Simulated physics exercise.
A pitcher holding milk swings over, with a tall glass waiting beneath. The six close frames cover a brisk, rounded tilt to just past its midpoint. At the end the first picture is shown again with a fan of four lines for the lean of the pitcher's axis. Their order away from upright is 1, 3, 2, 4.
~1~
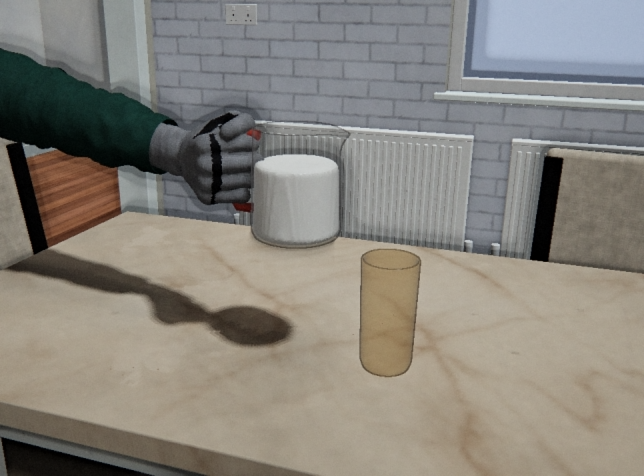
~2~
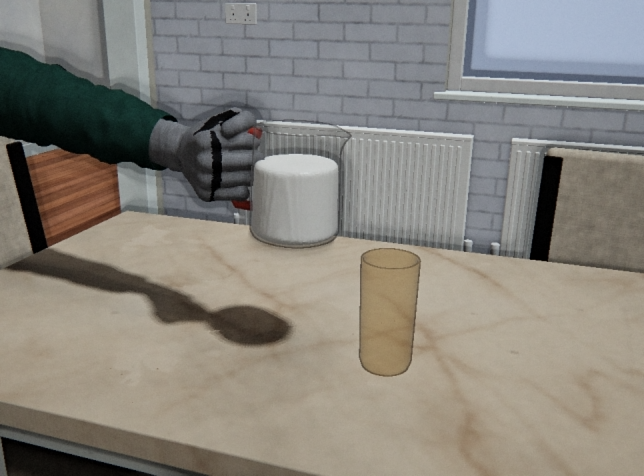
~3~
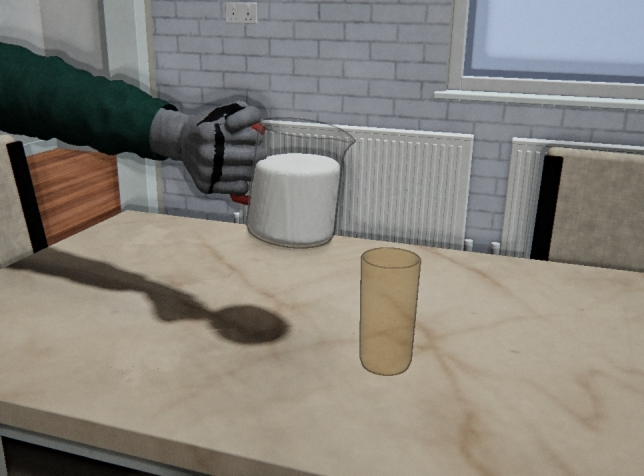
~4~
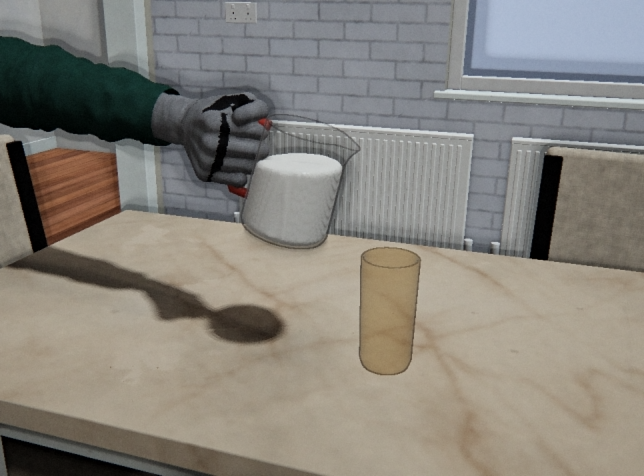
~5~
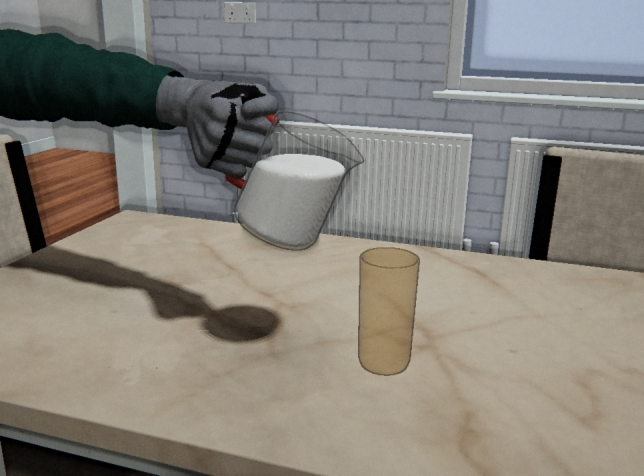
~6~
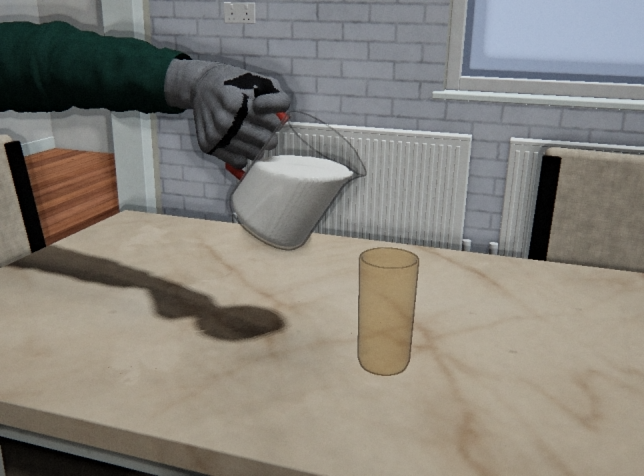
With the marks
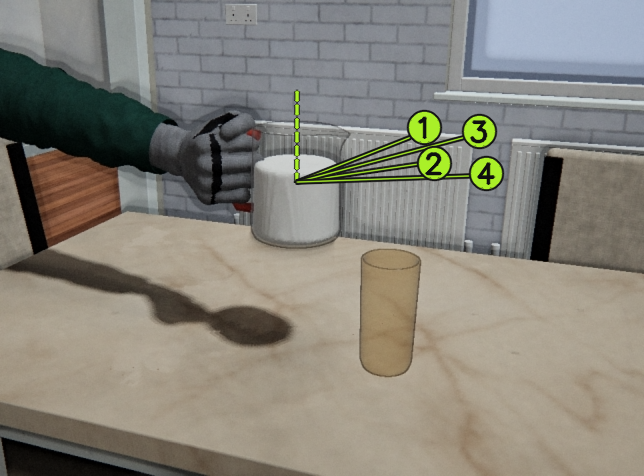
A room with a pale brick wall, white radiators and a window is seen from slightly above a marble-patterned table, the view staying still. A gloved grey hand in a dark green sleeve holds a clear, red-handled pitcher of white milk at left of centre, behind an amber tall glass. The hand gradually tilts the pitcher rightward, its milk reaching nearer the lip, while the glass stays still.
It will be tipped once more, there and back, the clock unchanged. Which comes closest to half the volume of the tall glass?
The answer is line 1.
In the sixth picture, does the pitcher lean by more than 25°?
Yes.
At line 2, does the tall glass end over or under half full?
Over half.
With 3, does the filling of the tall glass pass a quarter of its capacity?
Yes, it does.
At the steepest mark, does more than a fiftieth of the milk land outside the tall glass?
Yes, it does.
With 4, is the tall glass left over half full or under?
Over.
On the marked copy, 1 at (409, 137); 2 at (417, 164); 3 at (463, 137); 4 at (469, 175).
With 1, the tall glass ends with about 53 % of what it can hold.
With 2, the tall glass ends with about 89 % of what it can hold.
With 3, the tall glass ends with about 72 % of what it can hold.
With 4, the tall glass ends with about 95 % of what it can hold; 9 % of the milk is spilt.
